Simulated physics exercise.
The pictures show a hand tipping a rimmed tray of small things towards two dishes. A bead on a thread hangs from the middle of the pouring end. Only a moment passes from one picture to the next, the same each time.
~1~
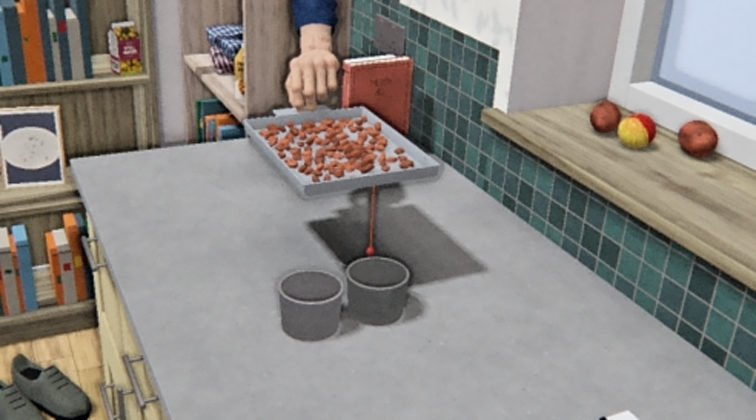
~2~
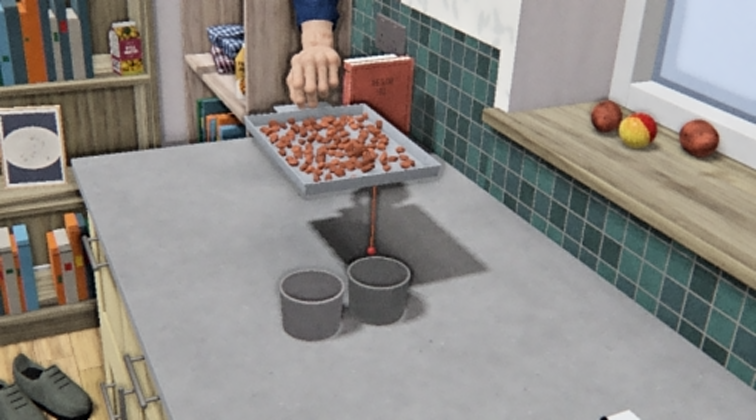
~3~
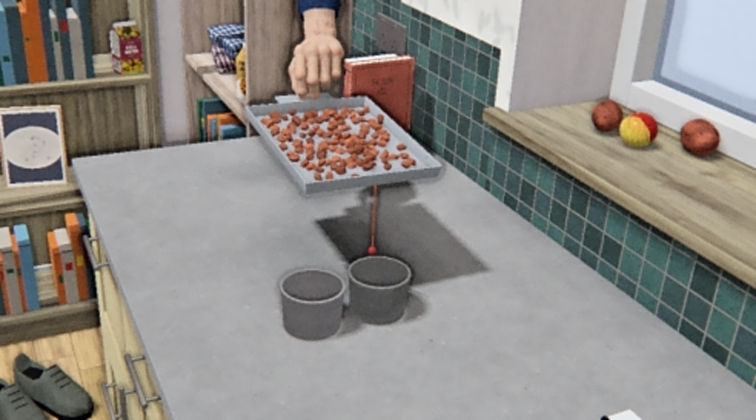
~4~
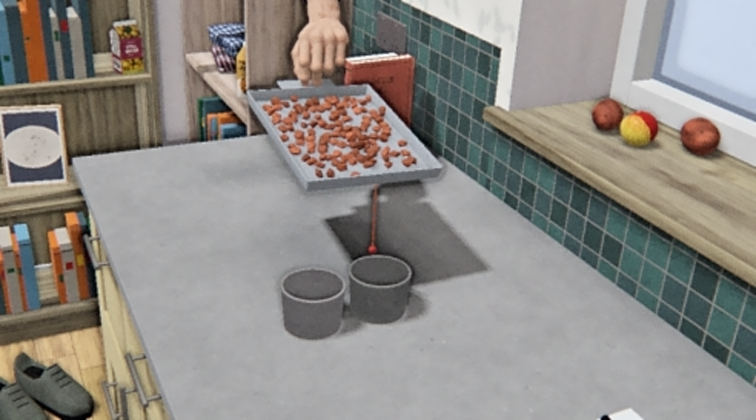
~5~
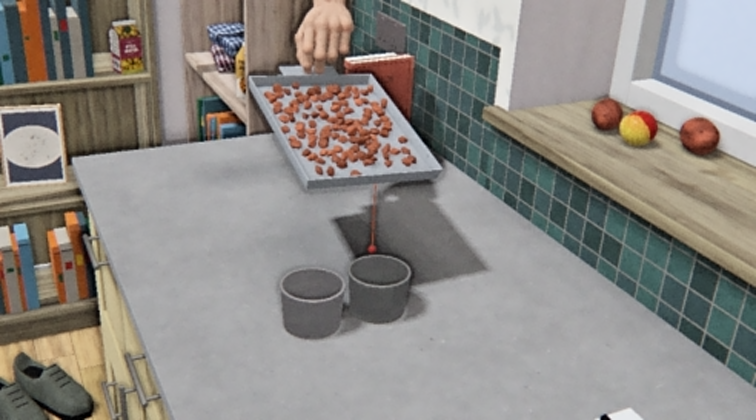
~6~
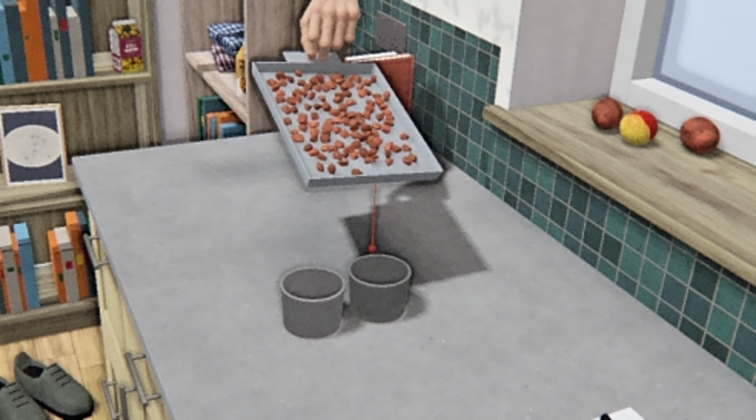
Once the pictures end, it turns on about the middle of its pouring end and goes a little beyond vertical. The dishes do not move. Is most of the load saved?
They take only the smaller part between them.
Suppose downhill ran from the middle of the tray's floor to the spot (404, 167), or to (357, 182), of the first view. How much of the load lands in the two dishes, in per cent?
In turn 0 and 60 in a hundred.
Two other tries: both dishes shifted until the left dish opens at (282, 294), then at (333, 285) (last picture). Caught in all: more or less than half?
One: The smaller part. Two: Less than half.
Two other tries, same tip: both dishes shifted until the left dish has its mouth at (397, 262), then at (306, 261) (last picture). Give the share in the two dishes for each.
The first gives 50 %, the second 0 %.
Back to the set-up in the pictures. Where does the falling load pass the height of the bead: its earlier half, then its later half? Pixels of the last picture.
At about (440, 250), then at (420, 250).
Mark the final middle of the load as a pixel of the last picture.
At about (438, 305).
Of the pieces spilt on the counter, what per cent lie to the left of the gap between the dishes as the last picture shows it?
Near 0 %.
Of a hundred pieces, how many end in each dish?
For the left dish some 0 %, for the right dish some 10 %.
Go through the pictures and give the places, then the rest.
In the first picture, corners of the pouring end at (305, 184) and (437, 164), level; middle of the load at (336, 145), bits of crushed brick; left dish at (323, 318); right dish at (390, 303); bead on its thread at (370, 251).
In the second picture, corners of the pouring end at (306, 183) and (438, 164), level; middle of the load at (337, 143).
In the third picture, corners of the pouring end at (308, 182) and (439, 165), tipped barely, lowest at the right corner; middle of the load at (338, 138).
In the fourth picture, corners of the pouring end at (309, 180) and (440, 166), tipped a little, lowest at the right corner; middle of the load at (340, 130).
In the fifth picture, corners of the pouring end at (309, 178) and (440, 168), tipped clearly, lowest at the right corner; middle of the load at (341, 123).
In the sixth picture, corners of the pouring end at (311, 177) and (440, 170), tipped clearly, lowest at the right corner; middle of the load at (343, 116); left dish at (324, 315); right dish at (392, 300).
Soon, tray tipped steeply; nearly all on the tray; a stray few in the air.
A while on, tray tipped right over; about a quarter on the tray; a stray few in the right dish; about two thirds outside both; a small part in the air.
Towards the end, tray tipped past a quarter turn; a small part in the right dish; most outside both.
Finally, tray tipped past a quarter turn; none in the left dish; a small part in the right dish; most outside both.
